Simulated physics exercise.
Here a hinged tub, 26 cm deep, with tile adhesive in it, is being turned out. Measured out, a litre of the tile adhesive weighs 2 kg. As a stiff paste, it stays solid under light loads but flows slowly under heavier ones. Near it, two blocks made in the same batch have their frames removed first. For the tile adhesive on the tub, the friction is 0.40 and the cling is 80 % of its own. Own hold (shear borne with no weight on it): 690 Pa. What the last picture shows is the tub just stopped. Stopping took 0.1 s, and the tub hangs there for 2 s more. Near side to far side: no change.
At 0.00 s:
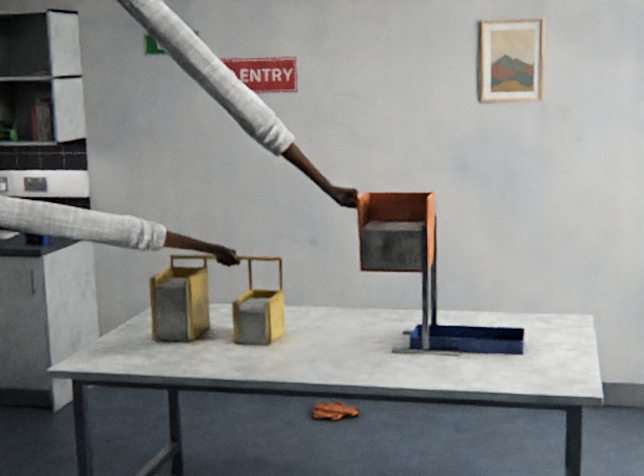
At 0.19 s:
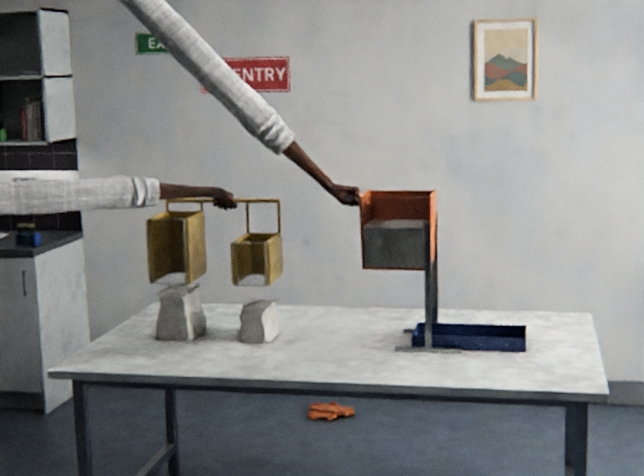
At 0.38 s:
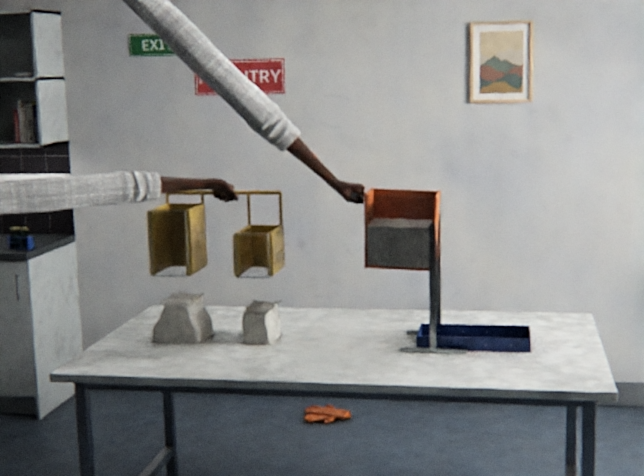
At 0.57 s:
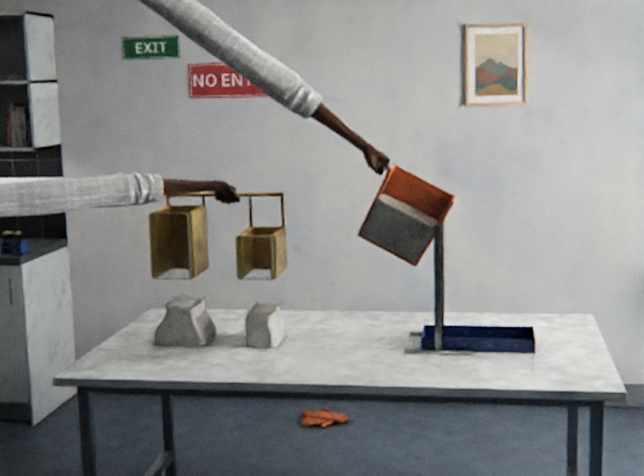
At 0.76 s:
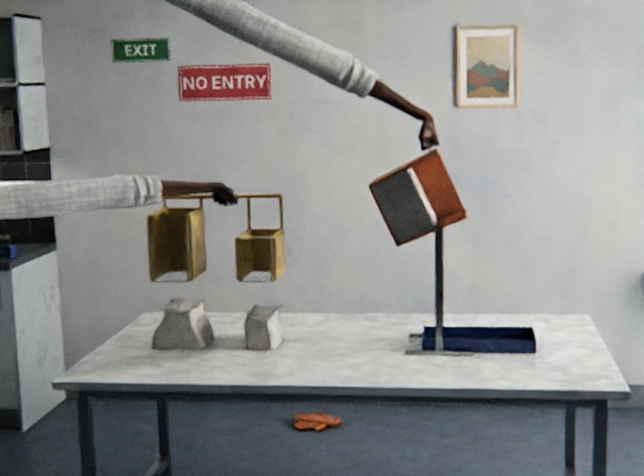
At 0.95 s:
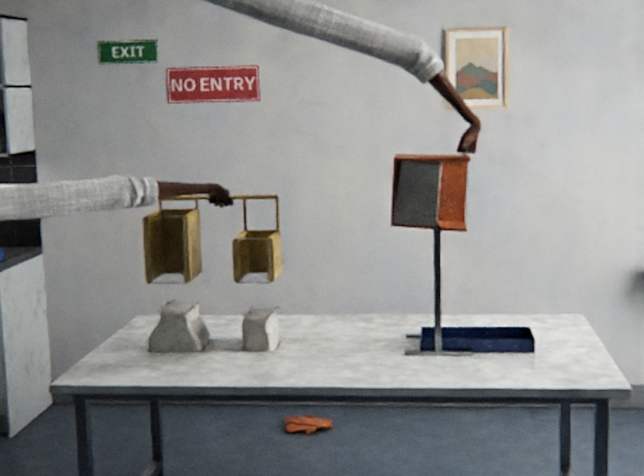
At a table, hands lift moulds off two grey blocks, then turn an orange tub sideways.
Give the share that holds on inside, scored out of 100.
About 76 per cent.
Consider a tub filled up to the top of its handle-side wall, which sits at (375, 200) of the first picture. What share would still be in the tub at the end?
It would be near 100 %.
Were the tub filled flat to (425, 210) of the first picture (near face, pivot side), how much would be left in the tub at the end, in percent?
Then about 50 %.
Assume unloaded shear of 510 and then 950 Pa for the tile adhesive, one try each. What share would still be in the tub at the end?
Try one gives 60 per cent, try two gives 100 per cent.
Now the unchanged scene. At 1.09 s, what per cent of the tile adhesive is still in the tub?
I'd put it close to 100 %.
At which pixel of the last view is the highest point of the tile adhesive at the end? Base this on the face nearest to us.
Peak location: Approx. (413, 195).
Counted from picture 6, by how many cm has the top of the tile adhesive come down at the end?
Roughly 12 cm.
By 1.09 s, the tub is at 93 degrees and holds 100 %.
By 1.26 s, the tub is at 93 degrees and holds 90 %.
By 1.43 s, the tub is at 93 degrees and holds 77 %.
By 1.60 s, the tub is at 93 degrees and holds 76 %.
By 2.95 s, at the end, the tub is at 93 degrees and holds 76 %.
